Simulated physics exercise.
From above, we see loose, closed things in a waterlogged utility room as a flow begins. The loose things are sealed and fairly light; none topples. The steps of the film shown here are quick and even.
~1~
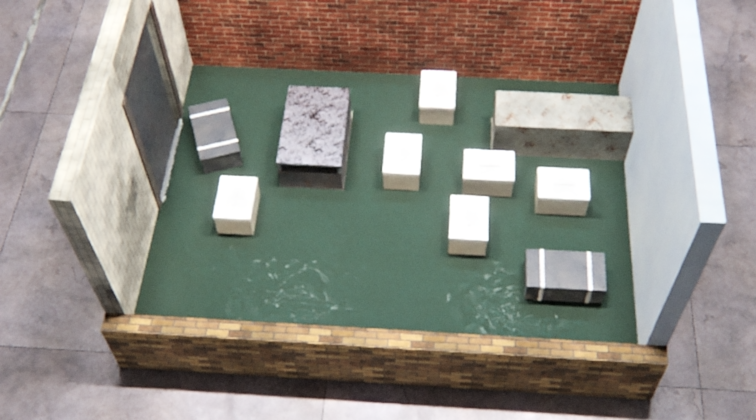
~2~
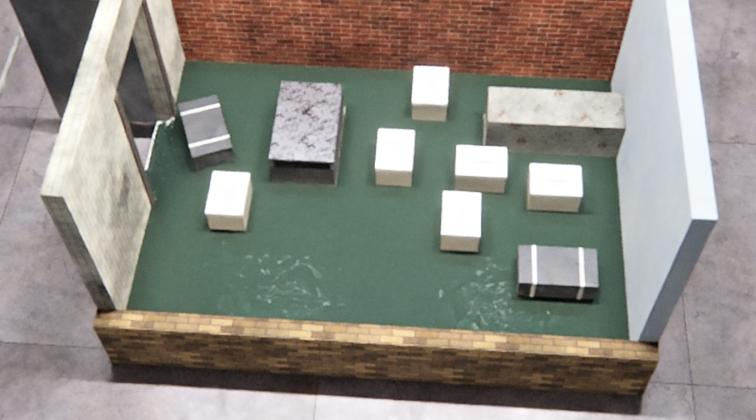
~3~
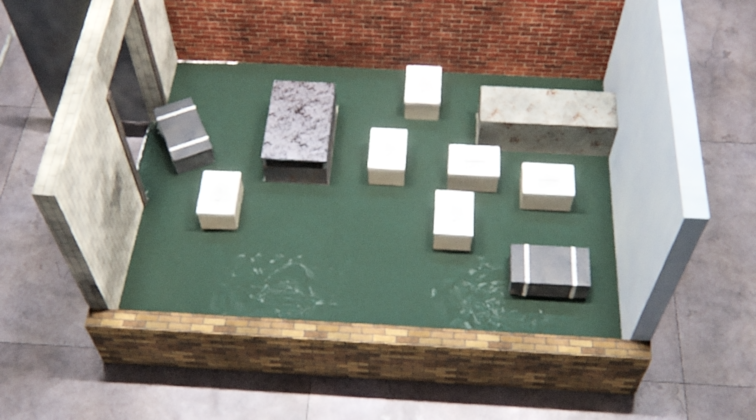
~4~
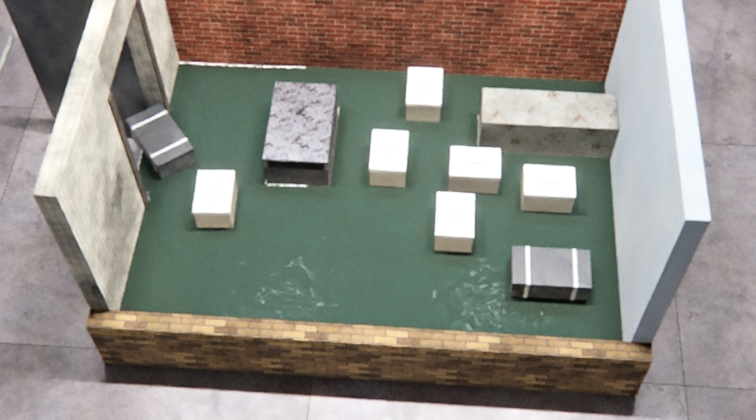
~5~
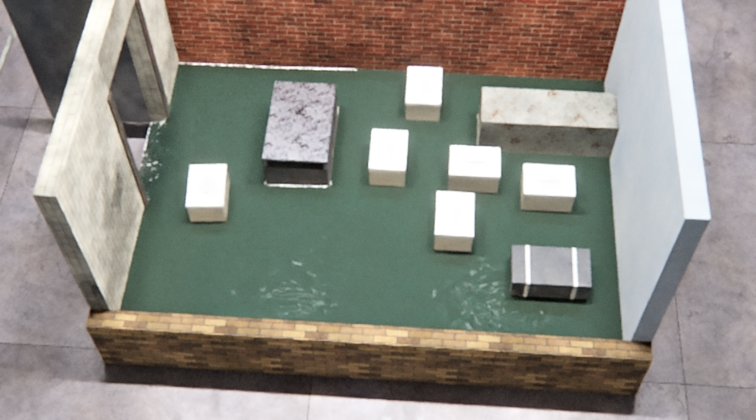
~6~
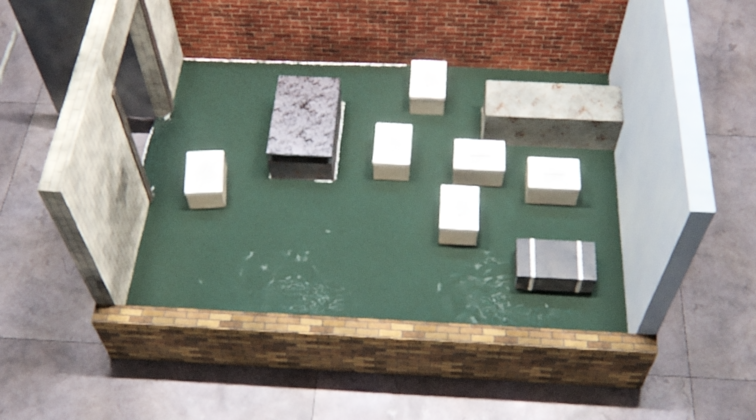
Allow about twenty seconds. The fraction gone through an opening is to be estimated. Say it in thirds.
The answer is one to two thirds.
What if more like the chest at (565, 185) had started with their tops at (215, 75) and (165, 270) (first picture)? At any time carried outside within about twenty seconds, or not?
First one makes it out, second one makes it out.
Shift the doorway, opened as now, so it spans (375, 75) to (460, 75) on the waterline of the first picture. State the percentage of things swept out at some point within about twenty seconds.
Roughly 60 in a hundred.
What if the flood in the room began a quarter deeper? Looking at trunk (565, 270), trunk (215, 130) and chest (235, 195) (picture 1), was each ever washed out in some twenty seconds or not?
Going item by item, that's still there, then exited, then exited.
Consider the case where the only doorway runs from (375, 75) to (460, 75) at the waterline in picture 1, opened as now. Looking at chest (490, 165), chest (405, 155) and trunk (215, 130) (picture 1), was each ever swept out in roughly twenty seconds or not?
First exits, second exits, third never exits.
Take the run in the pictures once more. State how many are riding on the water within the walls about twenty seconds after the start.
Total: 3.
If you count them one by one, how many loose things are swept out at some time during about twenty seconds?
You get 4.
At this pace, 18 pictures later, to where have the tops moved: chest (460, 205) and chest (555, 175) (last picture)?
Estimate: (379, 216), then (520, 176).
A moment on, 2 of 8 are out; 6 afloat.
Next, 2 of 8 are out; 6 afloat.
Later, 2 of 8 are out; 5 afloat.
In the end, 4 of 8 are out; 3 afloat.
